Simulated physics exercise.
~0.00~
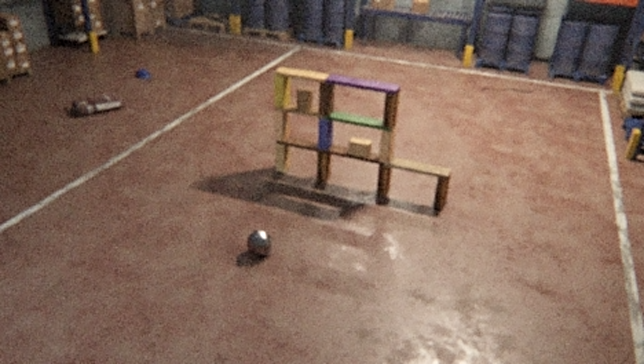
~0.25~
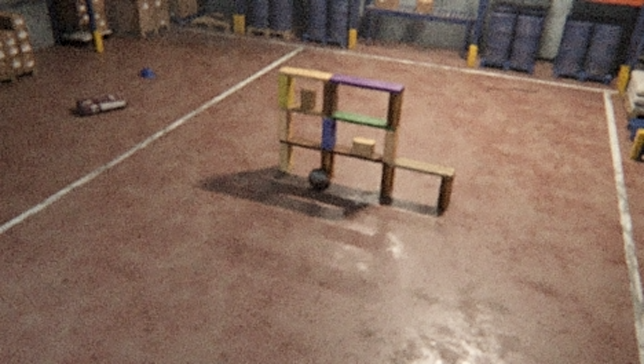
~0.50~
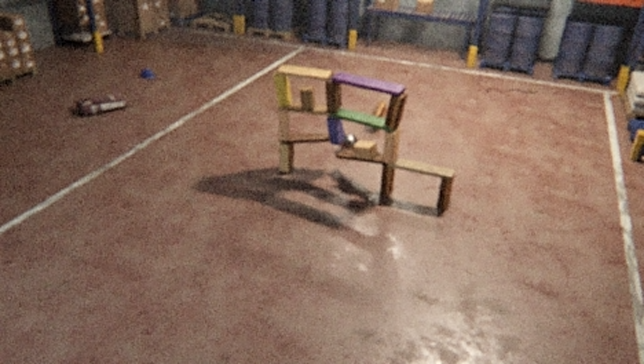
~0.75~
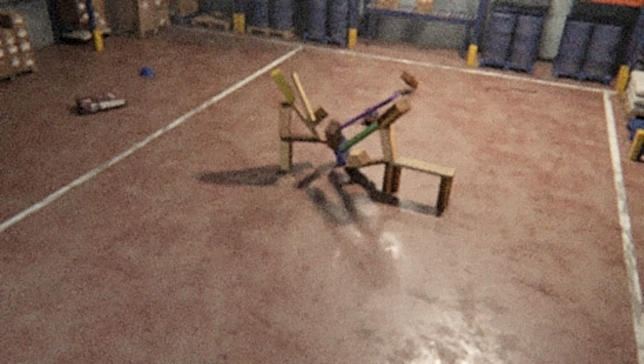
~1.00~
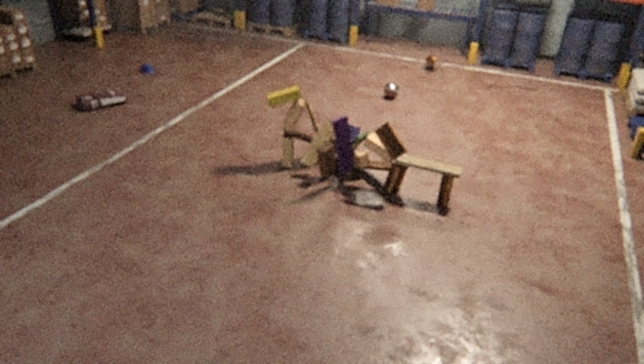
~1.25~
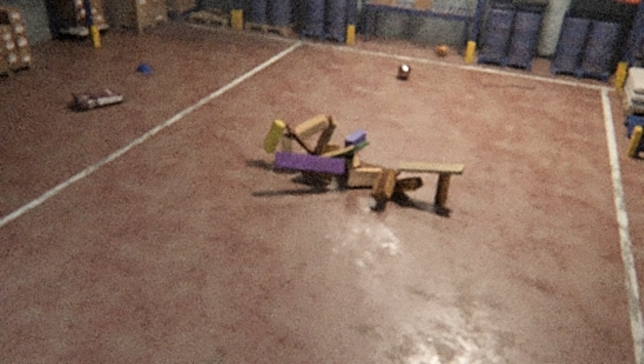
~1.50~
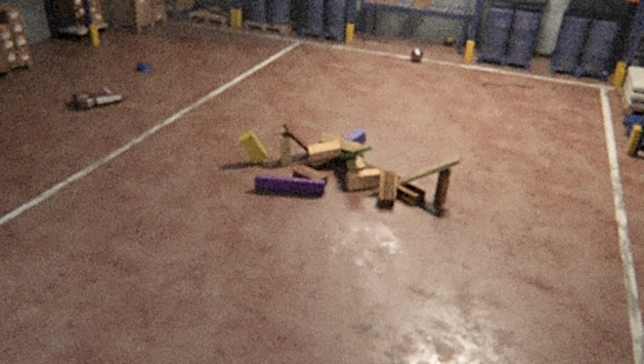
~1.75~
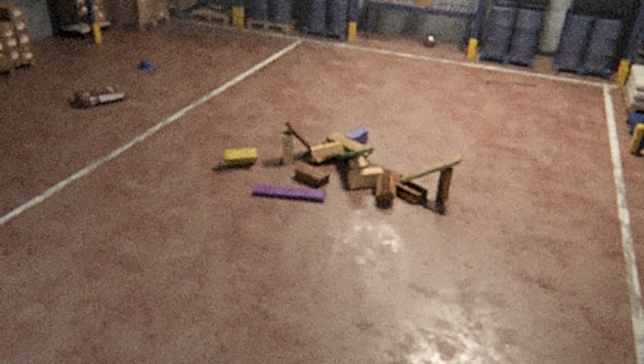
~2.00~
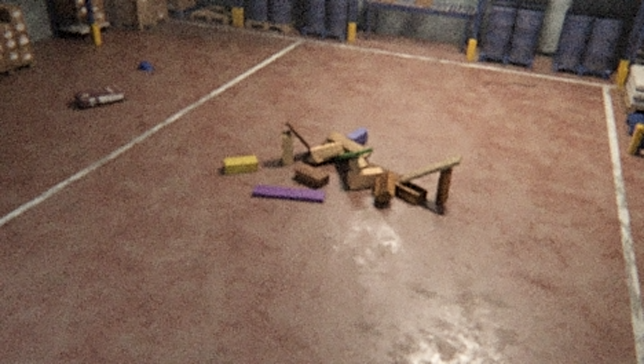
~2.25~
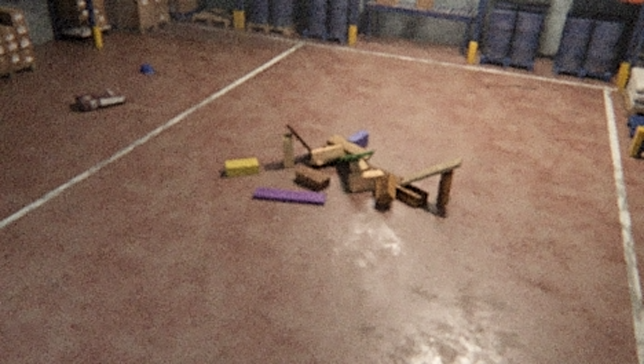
Warehouse floor with a steel ball rolling through a stacked wooden structure, collapsing most of it into a heap and rolling away.
